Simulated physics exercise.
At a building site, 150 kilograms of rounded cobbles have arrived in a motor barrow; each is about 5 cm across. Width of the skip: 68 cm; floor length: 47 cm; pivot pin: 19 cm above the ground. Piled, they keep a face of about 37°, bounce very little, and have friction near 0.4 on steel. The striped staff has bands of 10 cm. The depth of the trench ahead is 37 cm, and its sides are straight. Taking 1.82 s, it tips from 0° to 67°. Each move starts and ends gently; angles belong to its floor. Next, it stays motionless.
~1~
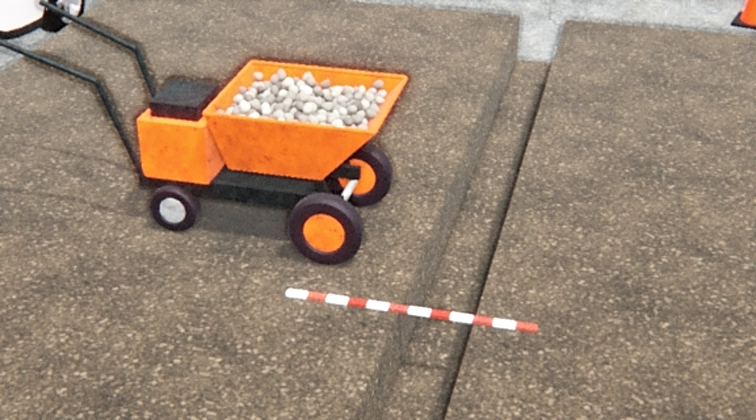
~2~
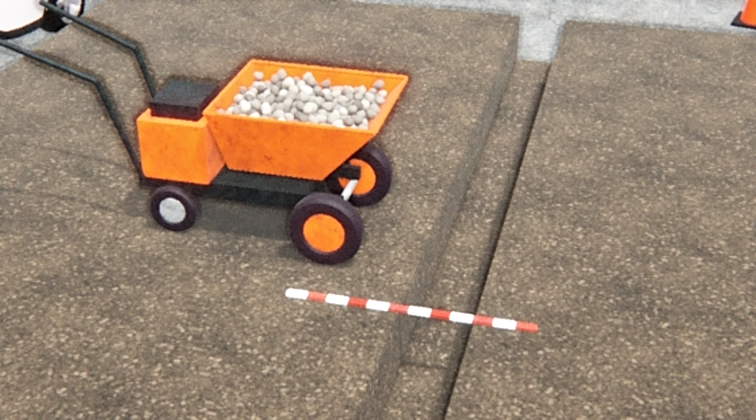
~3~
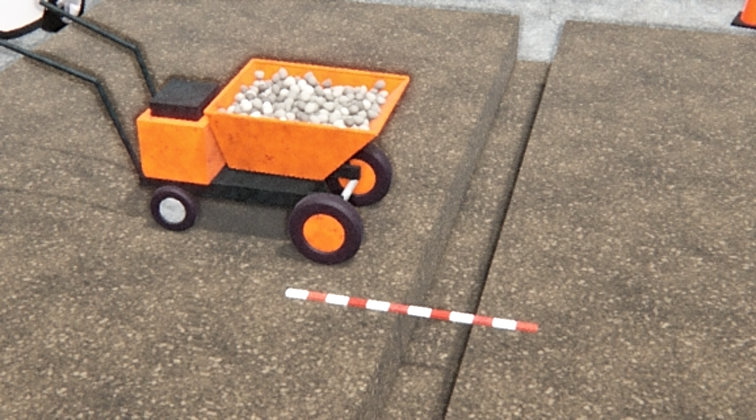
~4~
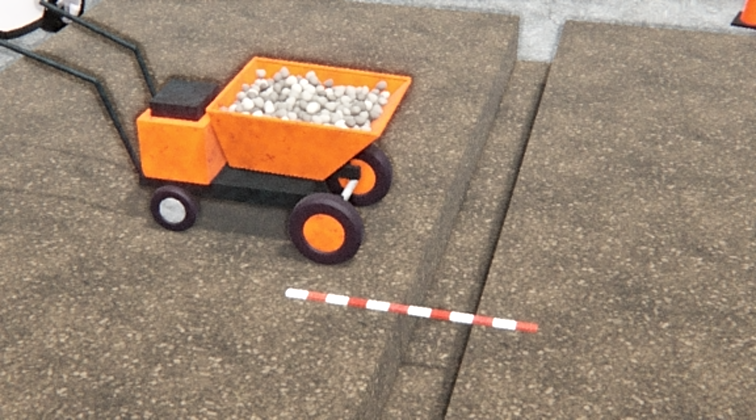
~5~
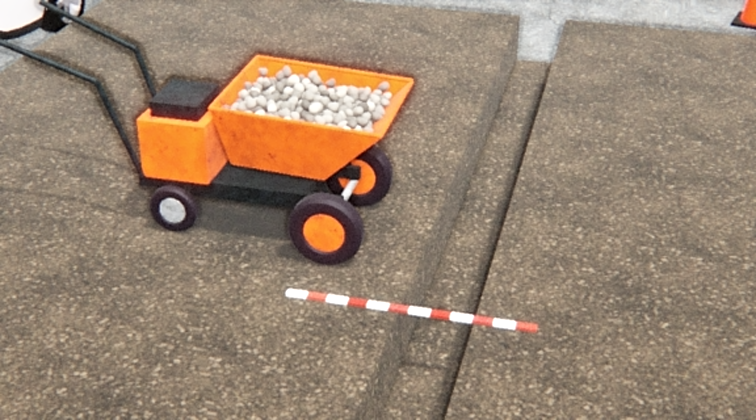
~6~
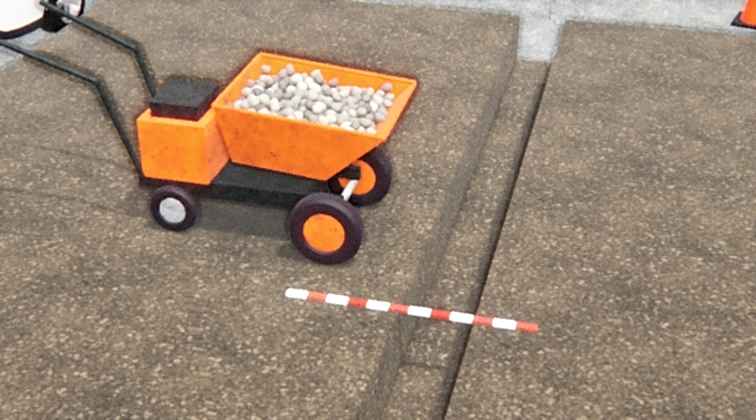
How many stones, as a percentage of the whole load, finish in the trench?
Roughly 65 per cent of the load ends up in the trench.
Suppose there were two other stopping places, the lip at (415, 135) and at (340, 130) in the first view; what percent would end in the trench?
Close to 10 percent in the first case, 100 percent in the second.
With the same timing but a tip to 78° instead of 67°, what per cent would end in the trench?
About 70%.
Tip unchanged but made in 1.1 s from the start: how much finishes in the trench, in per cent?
I'd put it at roughly 55 per cent.
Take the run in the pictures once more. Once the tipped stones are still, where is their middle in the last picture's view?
Around (480, 289).
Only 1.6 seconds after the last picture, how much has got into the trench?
I'd say near 25 per cent at that time.
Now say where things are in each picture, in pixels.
Lip at (374, 133), floor tilted 0°, highest stones at (320, 94), in the first picture.
The skip is at 0°, its lip at (375, 133); the top of the load is at (320, 94), in the second picture.
The skip is at 1°, its lip at (376, 134); the top of the load is at (309, 92), in the third picture.
The skip is at 2°, its lip at (378, 135); the top of the load is at (297, 90), in the fourth picture.
Lip at (381, 137), floor tilted 3°, highest stones at (291, 86), in the fifth picture.
The skip is at 5°, its lip at (384, 139); the top of the load is at (288, 84), in the sixth picture.
Then, 1.1 s after the last picture the floor is at 56°, 99 % in the skip, 1 % in the trench; the foremost stones are at (465, 206).
Then, 1.6 s after the last picture the floor is at 67°, 53 % in the skip, 24 % in the trench, 23 % past the trench; the foremost stones are at (568, 265).
Then, 2.0 s after the last picture the floor is at 67°, 25 % in the skip, 40 % in the trench, 35 % past the trench; the foremost stones are at (634, 262).
Then, 3.9 s after the last picture the floor is at 67°, 0 % in the skip, 65 % in the trench, 35 % past the trench; the foremost stones are at (663, 262).
